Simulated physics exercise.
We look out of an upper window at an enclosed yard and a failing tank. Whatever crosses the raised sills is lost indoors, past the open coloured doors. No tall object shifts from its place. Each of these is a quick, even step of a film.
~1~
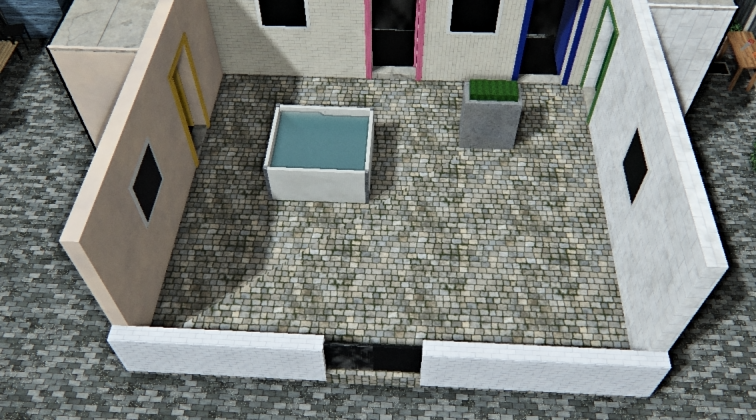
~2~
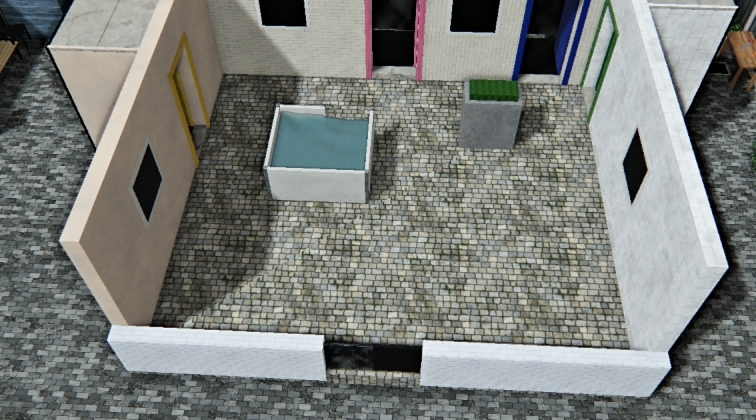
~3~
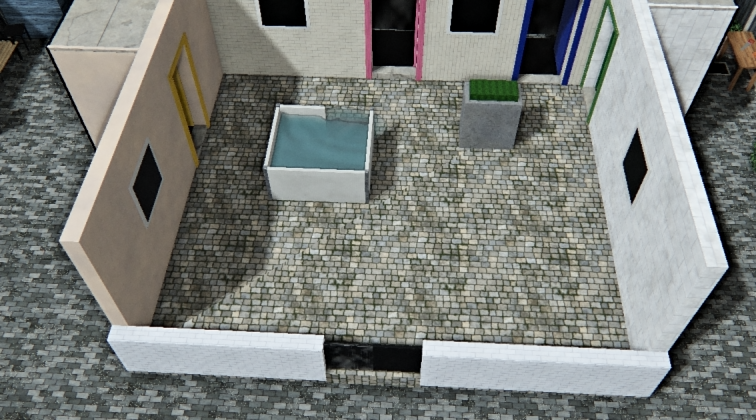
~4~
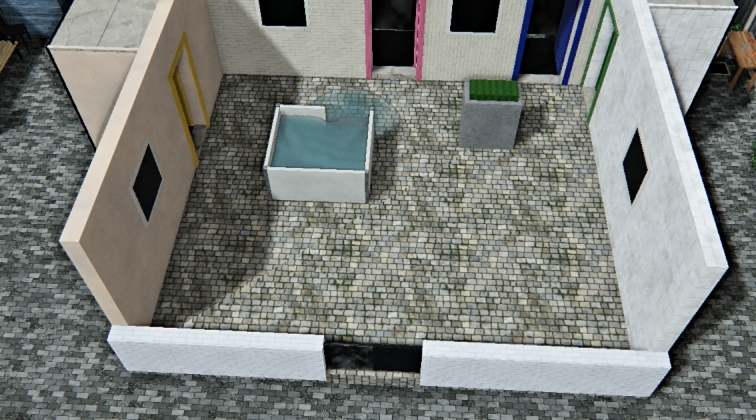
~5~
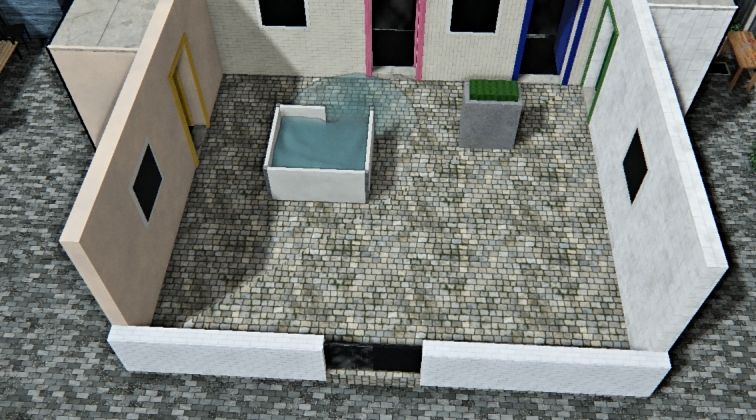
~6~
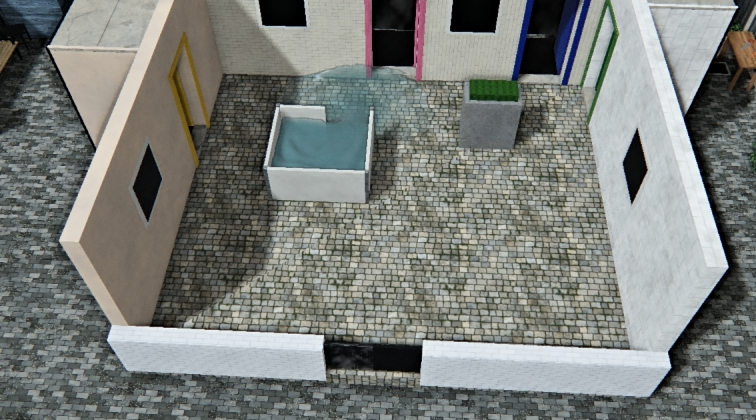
Water poured out through a gap in the far side of a white-walled tank in an enclosed cobbled yard, then spread across the stones behind it toward the back wall and pink-framed doorway.
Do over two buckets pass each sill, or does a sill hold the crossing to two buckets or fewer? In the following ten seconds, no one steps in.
Outcome: I expect the green door to see over two buckets. I expect the pink door to see over two buckets. I expect the blue door to see over two buckets. I expect the yellow door to see two buckets at most.
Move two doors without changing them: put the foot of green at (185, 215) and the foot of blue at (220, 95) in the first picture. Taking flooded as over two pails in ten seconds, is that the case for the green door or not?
I'd say green door falls short.
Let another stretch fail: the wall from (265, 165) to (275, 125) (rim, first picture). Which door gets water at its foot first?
I'd pick the door marked yellow.
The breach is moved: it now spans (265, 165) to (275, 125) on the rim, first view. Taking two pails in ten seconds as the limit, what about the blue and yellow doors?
Blue falls short, yellow exceeds the limit.
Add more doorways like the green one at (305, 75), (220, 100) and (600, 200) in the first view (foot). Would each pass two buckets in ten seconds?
In the listed order: Tops the limit, tops the limit, stays within it.
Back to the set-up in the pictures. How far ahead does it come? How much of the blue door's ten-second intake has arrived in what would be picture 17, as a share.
Something like 0 in a hundred.
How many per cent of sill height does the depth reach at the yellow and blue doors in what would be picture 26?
Readings, in sequence: 90 percent and 130 percent.
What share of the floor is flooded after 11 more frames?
I'd put it at roughly 20 per cent.
A moment on, water covers 15 % of the floor; the green door not reached, the pink door over two buckets in, the blue door not reached, the yellow door not reached.
Next, water covers 20 % of the floor; the green door not reached, the pink door far over two buckets in, the blue door wet at the sill, nothing in, the yellow door not reached.
Then, water covers 35 % of the floor; the green door over two buckets in, the pink door far over two buckets in, the blue door under two buckets in, the yellow door wet at the sill, nothing in.
Later, water covers 60 % of the floor; the green door far over two buckets in, the pink door far over two buckets in, the blue door under two buckets in, the yellow door wet at the sill, nothing in.
In the end, water covers 90 % of the floor; the green door far over two buckets in, the pink door far over two buckets in, the blue door over two buckets in, the yellow door wet at the sill, nothing in.
